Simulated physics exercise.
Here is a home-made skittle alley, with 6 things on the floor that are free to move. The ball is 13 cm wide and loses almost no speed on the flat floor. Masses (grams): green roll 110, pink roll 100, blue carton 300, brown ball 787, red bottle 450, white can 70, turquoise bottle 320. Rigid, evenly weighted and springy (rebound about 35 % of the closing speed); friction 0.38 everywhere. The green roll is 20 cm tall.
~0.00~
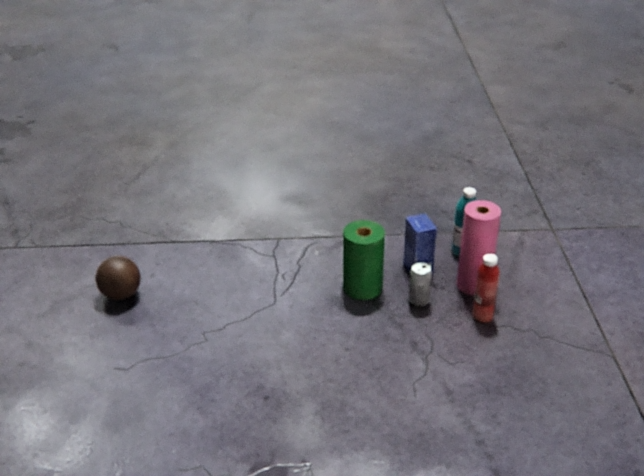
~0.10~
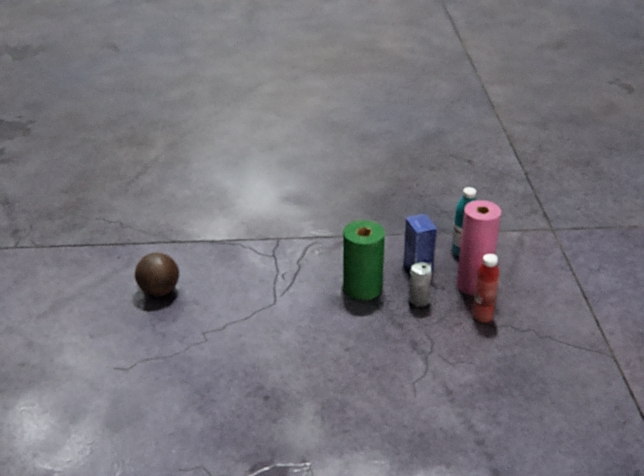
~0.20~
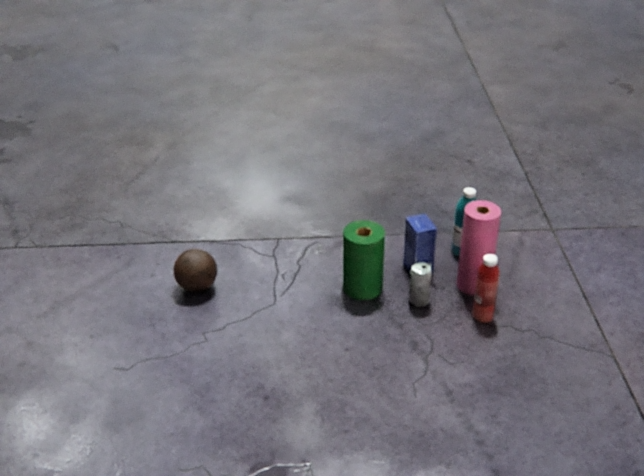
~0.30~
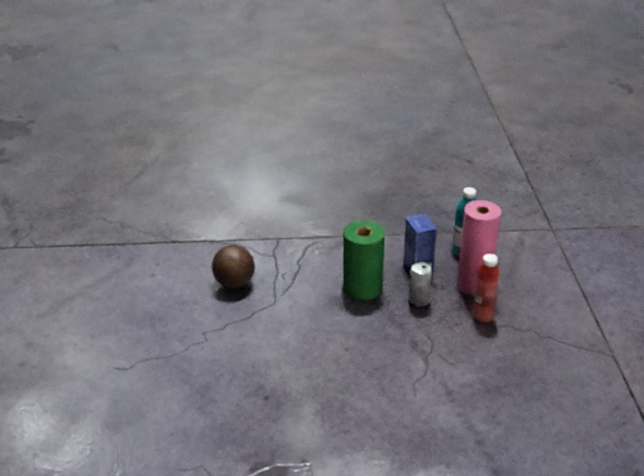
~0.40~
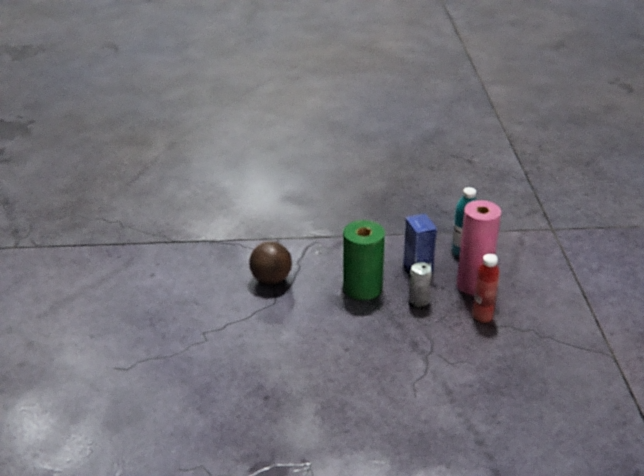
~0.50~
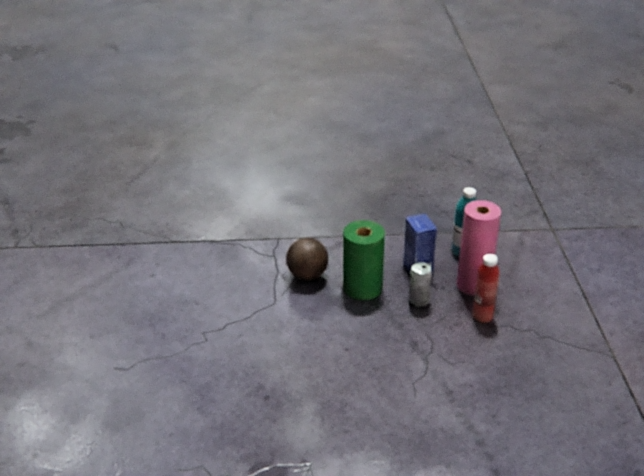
On a grey concrete floor, a brown ball rolls right toward a standing green roll.
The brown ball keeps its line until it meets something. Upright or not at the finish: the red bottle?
The red bottle stays upright.
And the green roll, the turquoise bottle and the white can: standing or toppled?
The green roll is still upright; the turquoise bottle tips over; the white can stays upright.
After 0.80 s, ball 84 cm along; brown ball near (396, 245); green roll 15° off upright; white can 7° off upright; blue carton moved 3 cm.
After 1.40 s, ball 108 cm along; brown ball near (460, 216); turquoise bottle 25° off upright; green roll moved 10 cm; blue carton moved 10 cm.
After 2.80 s, ball 146 cm along; brown ball near (518, 158); turquoise bottle on its side; green roll moved 10 cm; blue carton moved 10 cm.
In the end (4.0 s), toppled on the floor, turquoise bottle; not toppled but over 8 cm from the start, green roll and blue carton; the other 3 under 8 cm from the start. At the end, from the last picture's camera, red bottle near (486, 288).
